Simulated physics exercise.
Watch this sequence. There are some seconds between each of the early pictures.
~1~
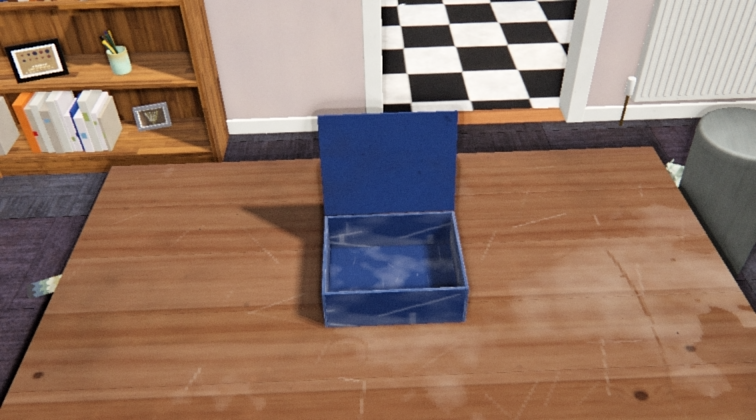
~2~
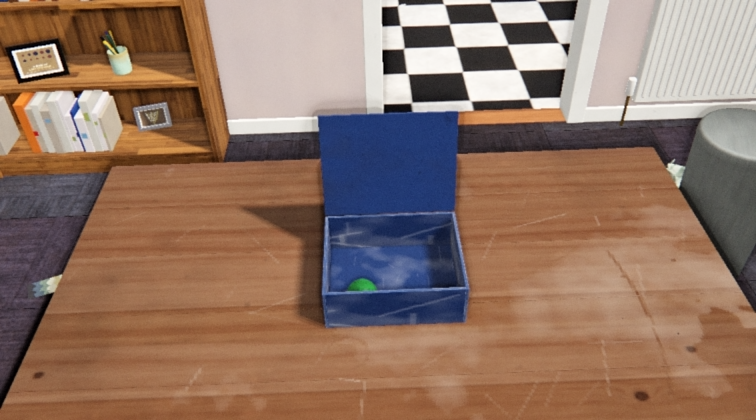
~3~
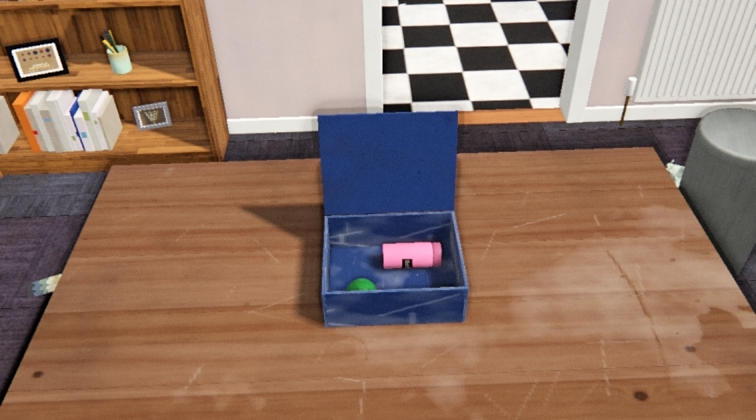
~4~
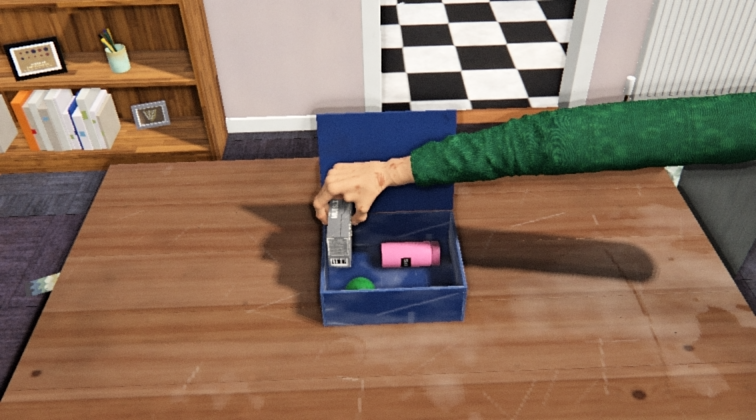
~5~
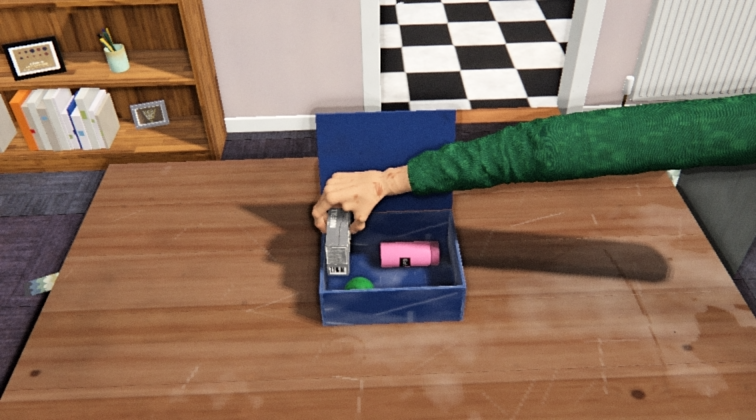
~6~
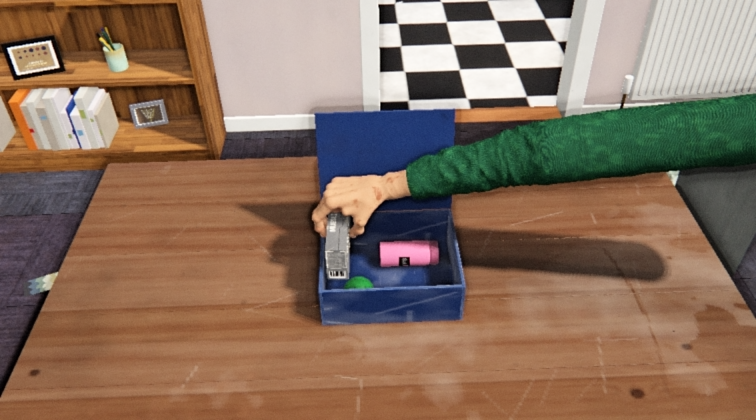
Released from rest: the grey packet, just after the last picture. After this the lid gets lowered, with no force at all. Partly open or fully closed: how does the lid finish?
Fully closed.
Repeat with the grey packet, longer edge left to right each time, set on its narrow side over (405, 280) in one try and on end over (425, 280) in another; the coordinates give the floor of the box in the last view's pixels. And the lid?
First try: The lid comes down fully; second try: The lid stays propped open.
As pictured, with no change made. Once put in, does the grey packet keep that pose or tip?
Looking at the last picture, the grey packet is left as set.
Then, 1.10 s on from there, lid starting down; grey packet shifted a little near (339, 270); green ball shifted about its own width.
Then, 1.90 s on from there, lid 39° above the rim; grey packet shifted a little near (339, 270); green ball shifted about its own width.
In the end, lid shut; moved from the start, green ball and grey packet; pink shaker unmoved. At the end, from the last picture's camera, grey packet near (339, 270).
